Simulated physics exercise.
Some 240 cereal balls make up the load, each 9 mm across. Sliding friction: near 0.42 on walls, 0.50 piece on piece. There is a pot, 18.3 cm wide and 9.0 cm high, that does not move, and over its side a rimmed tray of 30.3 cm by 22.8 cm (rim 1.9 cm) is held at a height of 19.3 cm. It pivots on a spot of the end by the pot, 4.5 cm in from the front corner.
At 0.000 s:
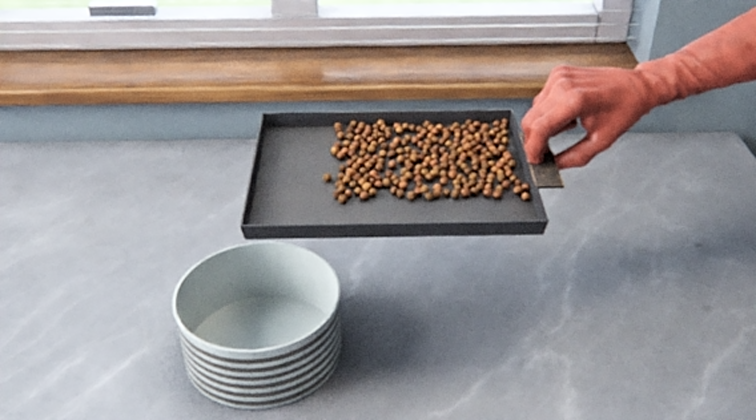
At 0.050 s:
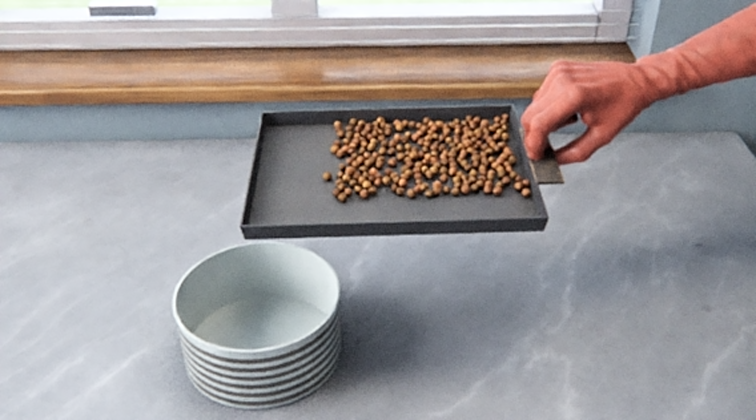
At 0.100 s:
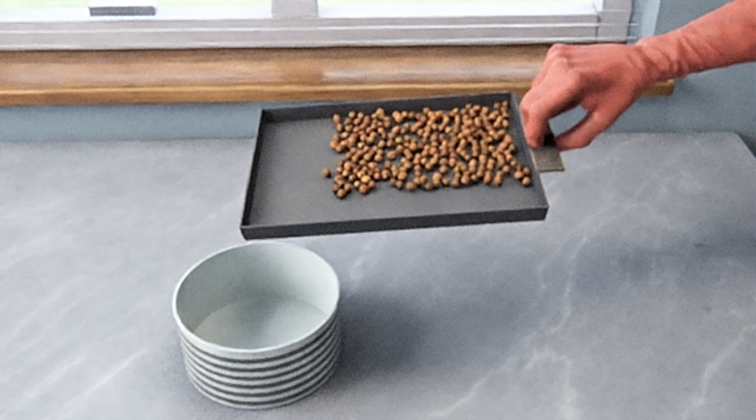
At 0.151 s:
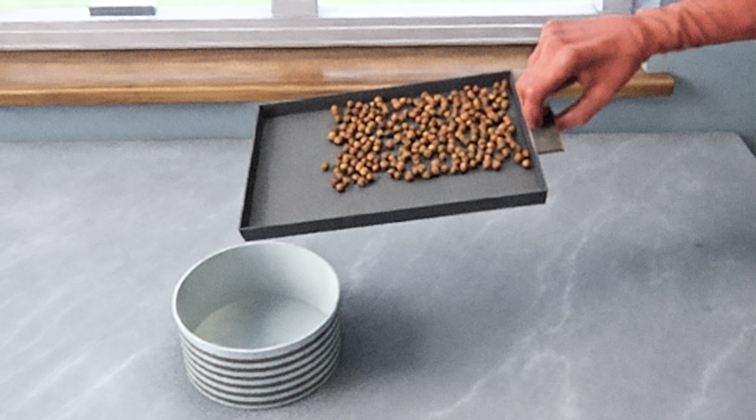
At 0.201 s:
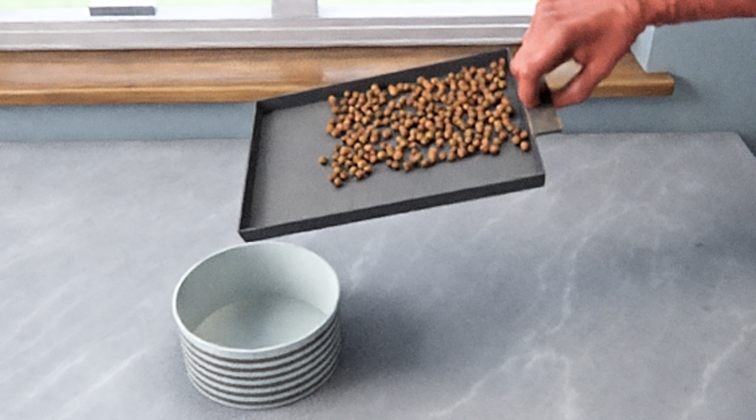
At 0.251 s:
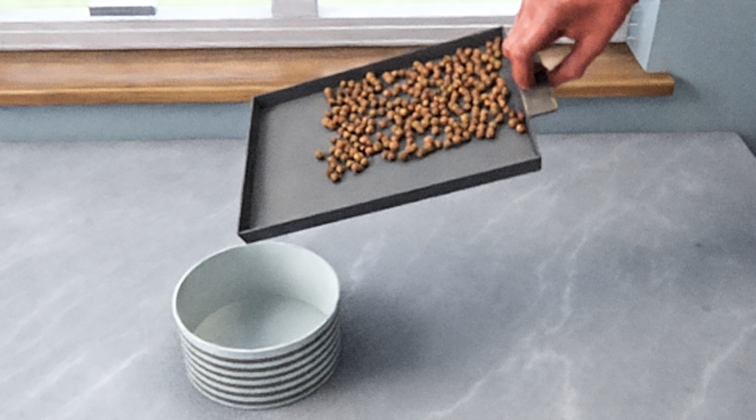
At first, a hand on the right holds a dark rimmed tray of small brown balls level above a grey counter, beside a ribbed, pale round pot. The hand then lifts the right end, slowly and then faster, so the tray slants down to the left while the balls stay clustered and the pot remains still.
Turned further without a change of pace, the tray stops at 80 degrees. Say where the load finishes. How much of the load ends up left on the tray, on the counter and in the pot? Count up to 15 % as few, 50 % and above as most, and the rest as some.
My estimate: Tray some, counter some, pot some.
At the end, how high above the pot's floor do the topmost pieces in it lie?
It stands at some 2.0 cm.
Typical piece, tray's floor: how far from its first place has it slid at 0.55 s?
9 cm.
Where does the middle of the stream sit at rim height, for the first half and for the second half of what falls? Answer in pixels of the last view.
First near (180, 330), then at (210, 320).
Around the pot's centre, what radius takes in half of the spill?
22 cm.
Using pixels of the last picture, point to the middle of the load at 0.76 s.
Expected load position: Near (234, 207).
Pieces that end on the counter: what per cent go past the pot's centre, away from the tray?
About 100 %.
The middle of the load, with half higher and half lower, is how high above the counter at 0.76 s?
Some 22 cm above the counter.
After 0.55 s, tilt 49 degrees; the tray holds 100 %, the pot 0 %.
After 0.76 s, tilt 70 degrees; the tray holds 85 %, the pot 0 %.
After 1.08 s, tilt 80 degrees; the tray holds 35 %, the pot 35 %.
At rest (2.2 s), tray 30 %, counter 25 %, pot 40 %.
